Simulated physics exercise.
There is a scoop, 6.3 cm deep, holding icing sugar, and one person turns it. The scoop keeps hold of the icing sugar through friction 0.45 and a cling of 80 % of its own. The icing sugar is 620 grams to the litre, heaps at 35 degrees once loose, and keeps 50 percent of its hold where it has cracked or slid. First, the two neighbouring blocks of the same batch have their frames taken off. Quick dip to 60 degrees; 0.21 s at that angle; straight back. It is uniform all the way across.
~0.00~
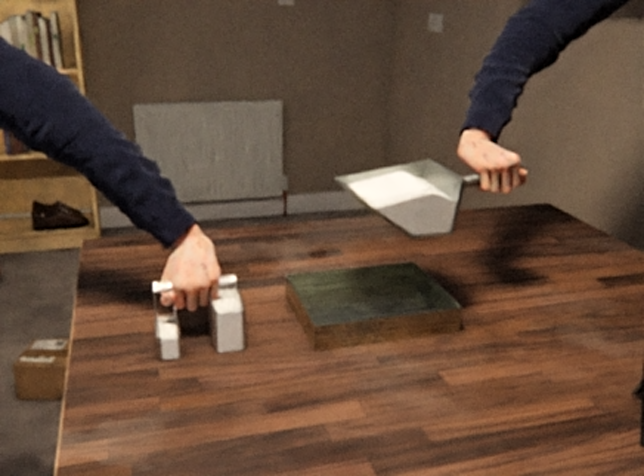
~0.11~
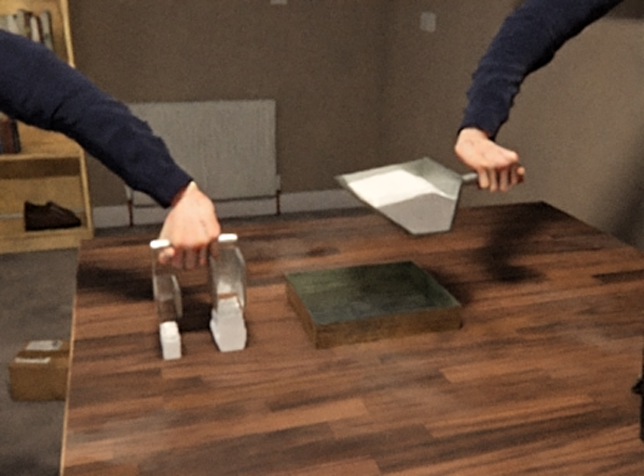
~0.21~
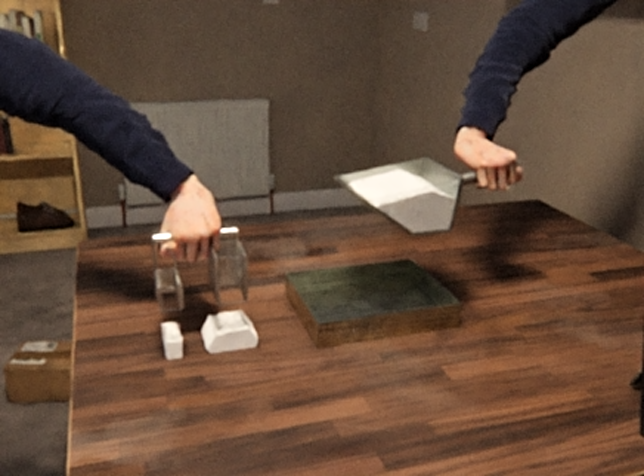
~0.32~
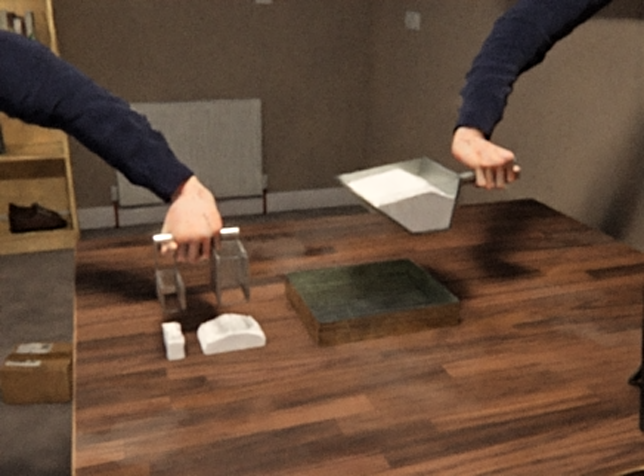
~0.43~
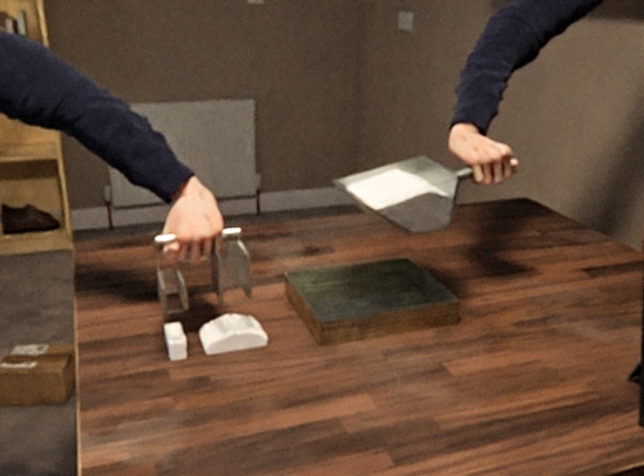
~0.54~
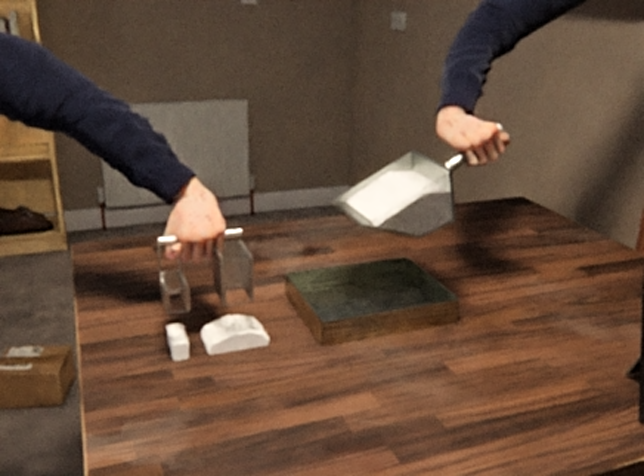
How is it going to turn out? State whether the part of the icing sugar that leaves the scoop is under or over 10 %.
Over.
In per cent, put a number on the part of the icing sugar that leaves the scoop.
40 %.
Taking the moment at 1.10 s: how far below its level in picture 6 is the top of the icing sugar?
Measured change: Around 2.5 cm.
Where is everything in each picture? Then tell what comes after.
The first frame shows lip at (363, 201), tilt 0 degrees; highest point of the icing sugar at (434, 193); test blocks 3.2 cm, 6.7 cm high (left to right).
The second frame shows lip at (364, 200), tilt 0 degrees; highest point of the icing sugar at (434, 192); test blocks 3.2 cm, 6.1 cm high (left to right).
The third frame shows lip at (365, 199), tilt 0 degrees; highest point of the icing sugar at (434, 191); test blocks 3.2 cm, 3.6 cm high (left to right).
The fourth frame shows lip at (365, 199), tilt 0 degrees; highest point of the icing sugar at (433, 191); test blocks 3.1 cm, 3.2 cm high (left to right).
The fifth frame shows lip at (364, 203), tilt 3 degrees; highest point of the icing sugar at (429, 191); test blocks 3.1 cm, 3.2 cm high (left to right).
The sixth frame shows lip at (363, 224), tilt 19 degrees; highest point of the icing sugar at (434, 192); test blocks 3.1 cm, 3.2 cm high (left to right).
By 0.80 s, the scoop is at 59 degrees and 0 % has left it.
By 1.10 s, the scoop is at 57 degrees and 32 % has left it.
By 1.41 s, the scoop is at 6 degrees and 39 % has left it.
By 1.72 s, the scoop is at 0 degrees and 39 % has left it.
By 1.82 s, at the end, the scoop is at 0 degrees and 39 % has left it.
